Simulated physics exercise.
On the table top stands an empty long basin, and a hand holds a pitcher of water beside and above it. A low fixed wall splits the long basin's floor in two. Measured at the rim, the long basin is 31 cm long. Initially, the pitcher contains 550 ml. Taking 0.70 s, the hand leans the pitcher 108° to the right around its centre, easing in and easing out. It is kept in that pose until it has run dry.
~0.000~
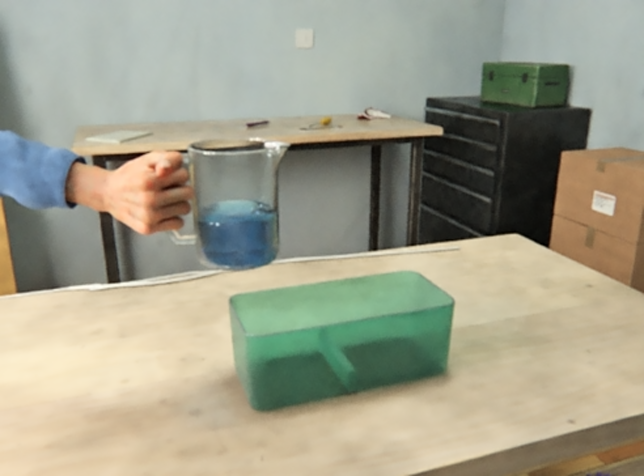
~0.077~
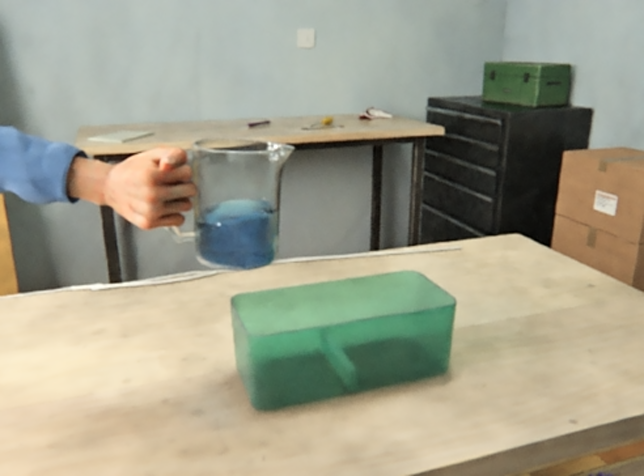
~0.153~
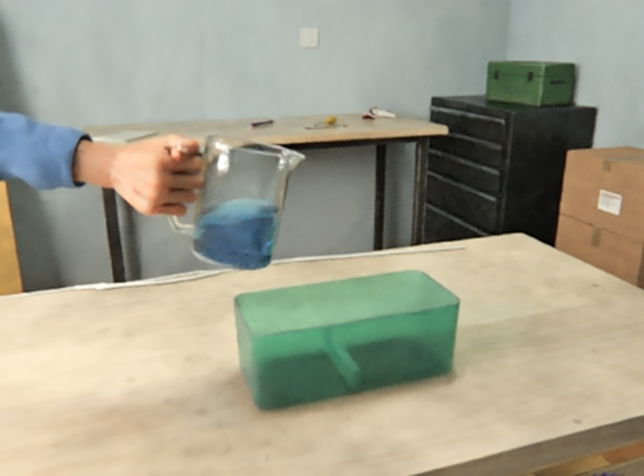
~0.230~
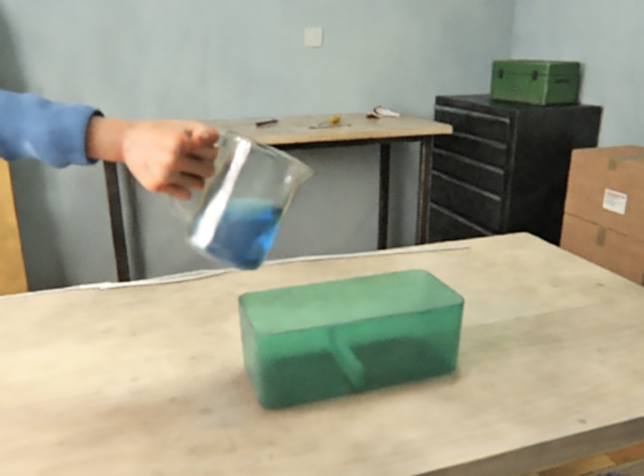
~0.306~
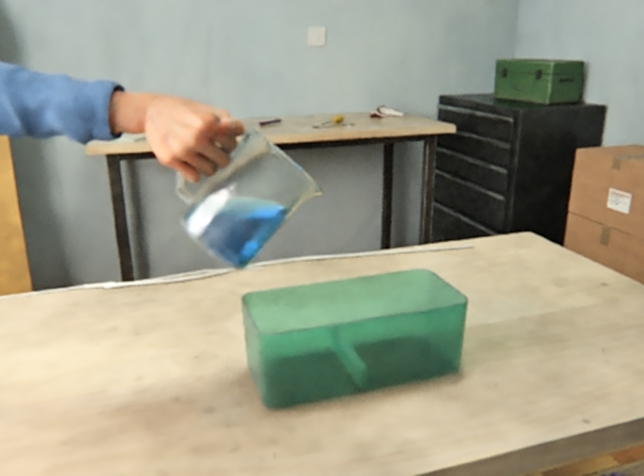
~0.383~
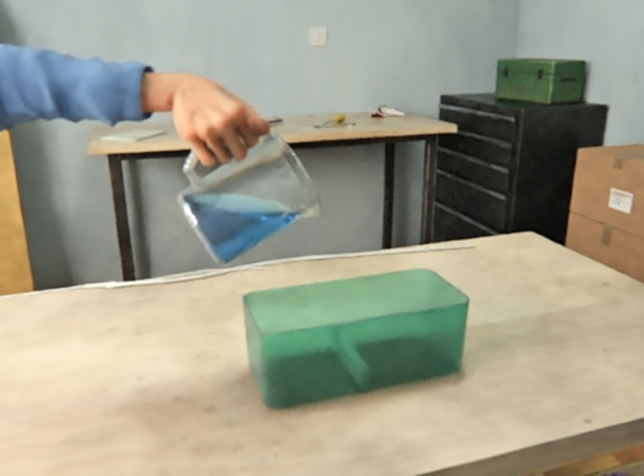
In a room with a wooden table, a hand holds a glass pitcher of blue water above and beside an empty green translucent basin, then leans the pitcher steadily to the right until it is steeply tilted.
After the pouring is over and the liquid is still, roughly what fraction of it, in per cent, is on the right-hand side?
Roughly 48 out of 100 parts.
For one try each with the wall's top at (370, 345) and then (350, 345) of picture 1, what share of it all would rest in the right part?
Around 15 and 10 percent, in that order.
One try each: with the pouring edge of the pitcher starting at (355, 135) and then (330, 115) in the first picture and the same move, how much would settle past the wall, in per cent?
Try 1: 80 %; try 2: 80 %.
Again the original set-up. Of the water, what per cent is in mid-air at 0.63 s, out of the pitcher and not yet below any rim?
About 28 per cent.
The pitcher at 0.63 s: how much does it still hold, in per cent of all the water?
Portion remaining: Approx. 64 per cent.
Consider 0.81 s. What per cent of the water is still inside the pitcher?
Some 20 per cent.
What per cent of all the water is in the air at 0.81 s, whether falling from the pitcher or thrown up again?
Close to 14 %.
Then, 0.63 s in, the tilt is 105° and 64 per cent is still to pour, 8 is left of the wall and 0 right of it.
Then, 0.81 s in, the tilt is 108° and 20 per cent is still to pour, 32 is left of the wall and 33 right of it.
Then, 1.00 s in, the tilt is 108° and 3 per cent is still to pour, 43 is left of the wall and 47 right of it.
Then, 1.20 s in, the tilt is 108° and 0 per cent is still to pour, 50 is left of the wall and 48 right of it.
Finally, 51 per cent lies left of the wall, 48 right of it and 1 outside.
